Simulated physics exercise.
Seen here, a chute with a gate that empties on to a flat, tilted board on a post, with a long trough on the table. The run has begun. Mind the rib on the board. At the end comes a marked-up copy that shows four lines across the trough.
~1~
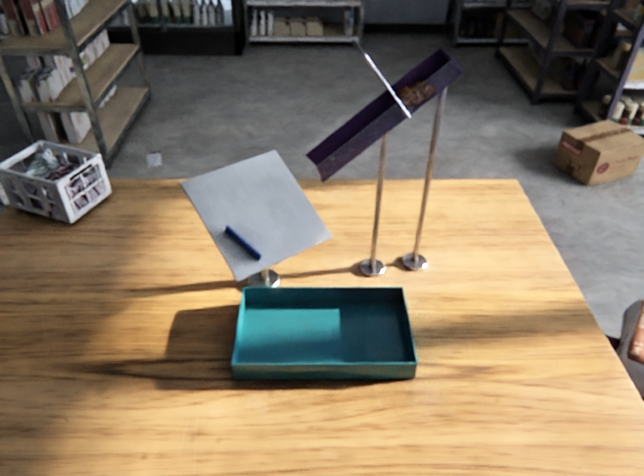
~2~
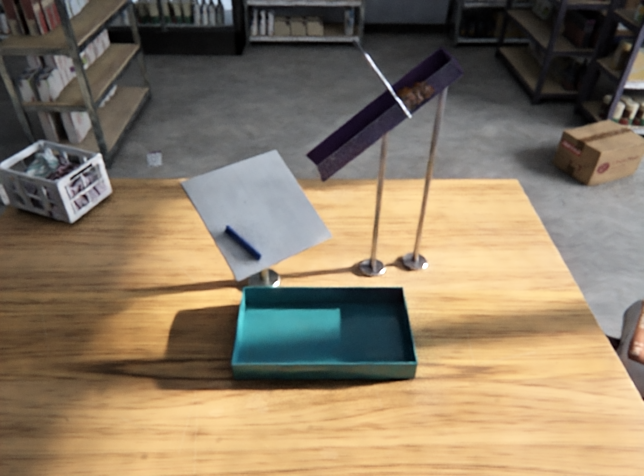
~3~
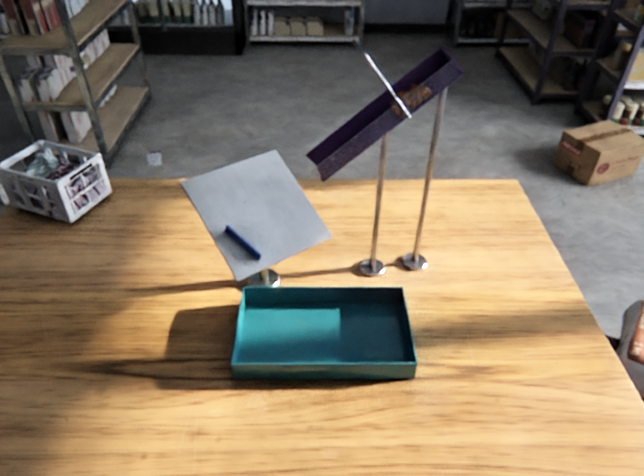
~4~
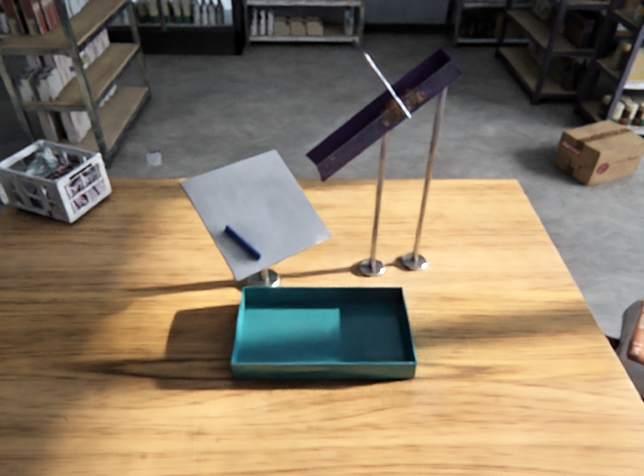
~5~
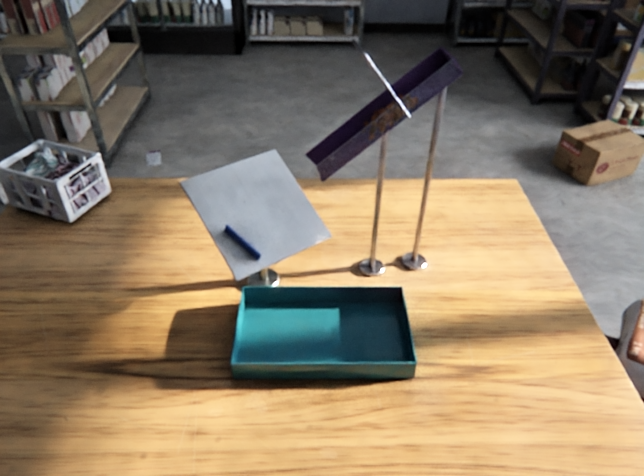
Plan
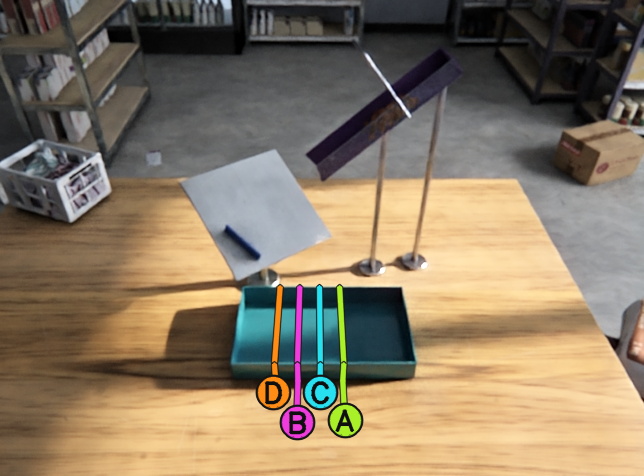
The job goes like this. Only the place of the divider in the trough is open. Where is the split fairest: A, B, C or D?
B is best.
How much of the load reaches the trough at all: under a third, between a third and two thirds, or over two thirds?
It is over two thirds.
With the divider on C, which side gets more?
The left side.
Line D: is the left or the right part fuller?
Right.
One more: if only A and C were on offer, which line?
Here it is line C.
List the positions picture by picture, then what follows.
The first picture shows load behind the gate at (414, 96), bits of cat kibble; lip of the chute at (319, 174), sloping fairly steeply.
The second picture shows middle of the board at (258, 210), tilted gently; middle of its low edge at (288, 257); of its high edge at (230, 165).
The third picture shows front corners of the trough at (232, 363) and (417, 363), empty; front of the load at (396, 112).
The fourth picture shows middle of the load at (404, 104); its front at (380, 120), about a quarter of the way to the lip; rib from (227, 225) to (261, 256).
The fifth picture shows middle of the load at (391, 115); its front at (363, 131), about a third of the way to the lip.
On the marked copy, line A crosses the front rim at (343, 363); line B crosses the front rim at (297, 363); line C crosses the front rim at (320, 363); line D crosses the front rim at (274, 363).
Choosing A, of what is caught, nearly all on the left of the divider, a stray few on the right.
Choosing B, of what is caught, about two thirds on the left of the divider, about a third on the right.
Choosing C, of what is caught, most on the left of the divider, about a quarter on the right.
Choosing D, of what is caught, a small part on the left of the divider, nearly all on the right.
